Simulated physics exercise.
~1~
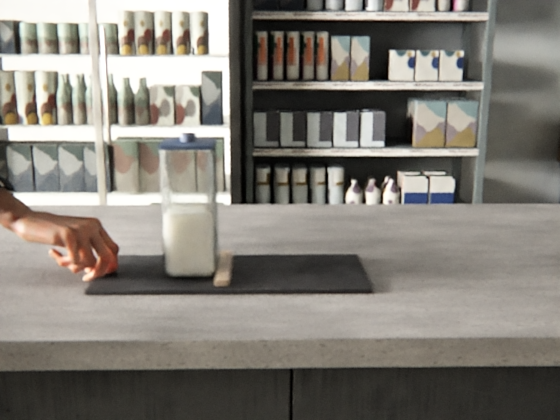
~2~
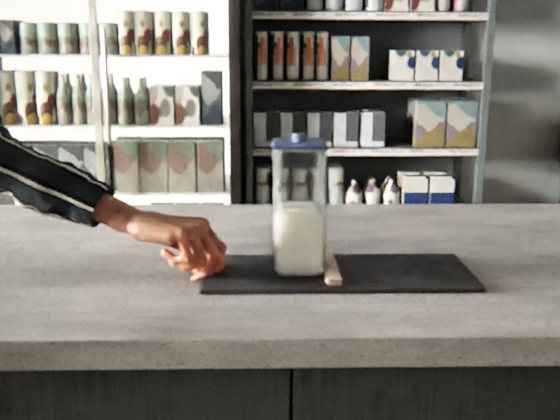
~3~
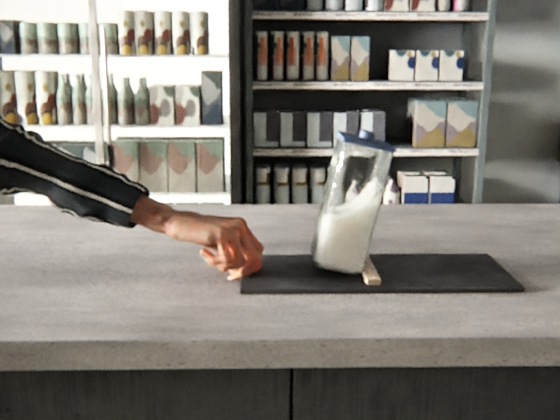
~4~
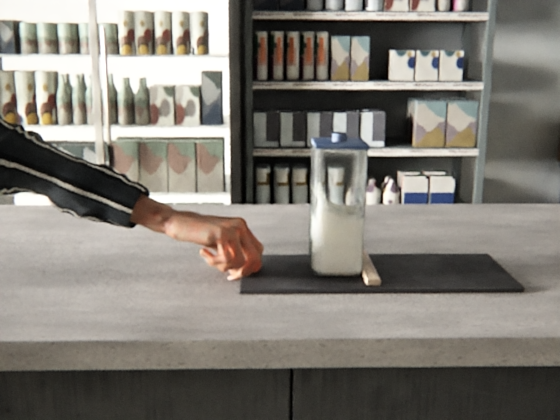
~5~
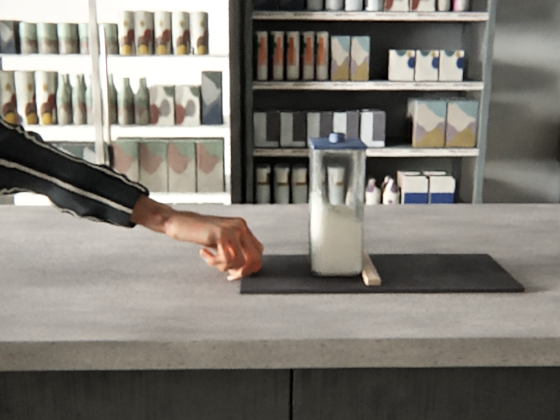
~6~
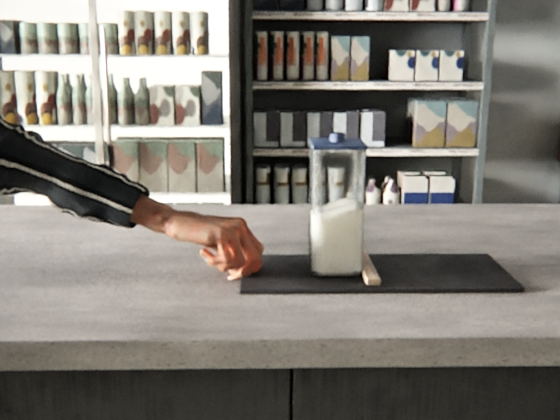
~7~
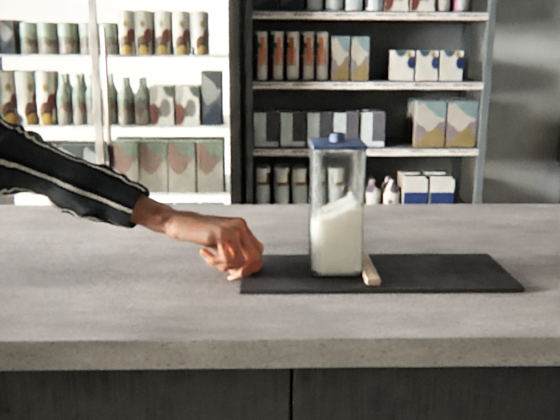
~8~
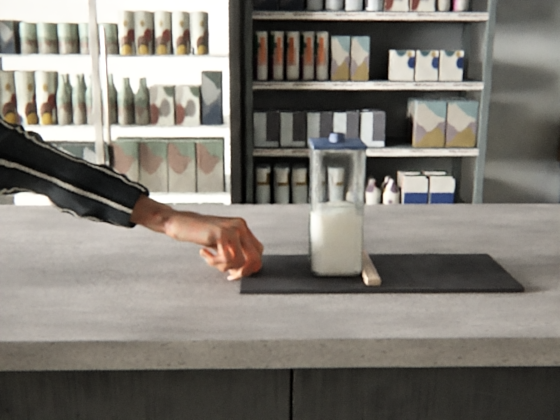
At first, a clear canister with a blue lid, partly filled with white liquid, stands on a dark board on a grey counter, with shelves of packaged goods behind it. A hand at the board's left end moves with it as it glides to the right, carrying the canister and a small wooden strip beside its base. When the board stops, the canister tips to the right against the strip and the liquid surges up one side. It then rocks back upright. The liquid sloshes a little longer, and the canister ends standing on the still board, the hand beside it.
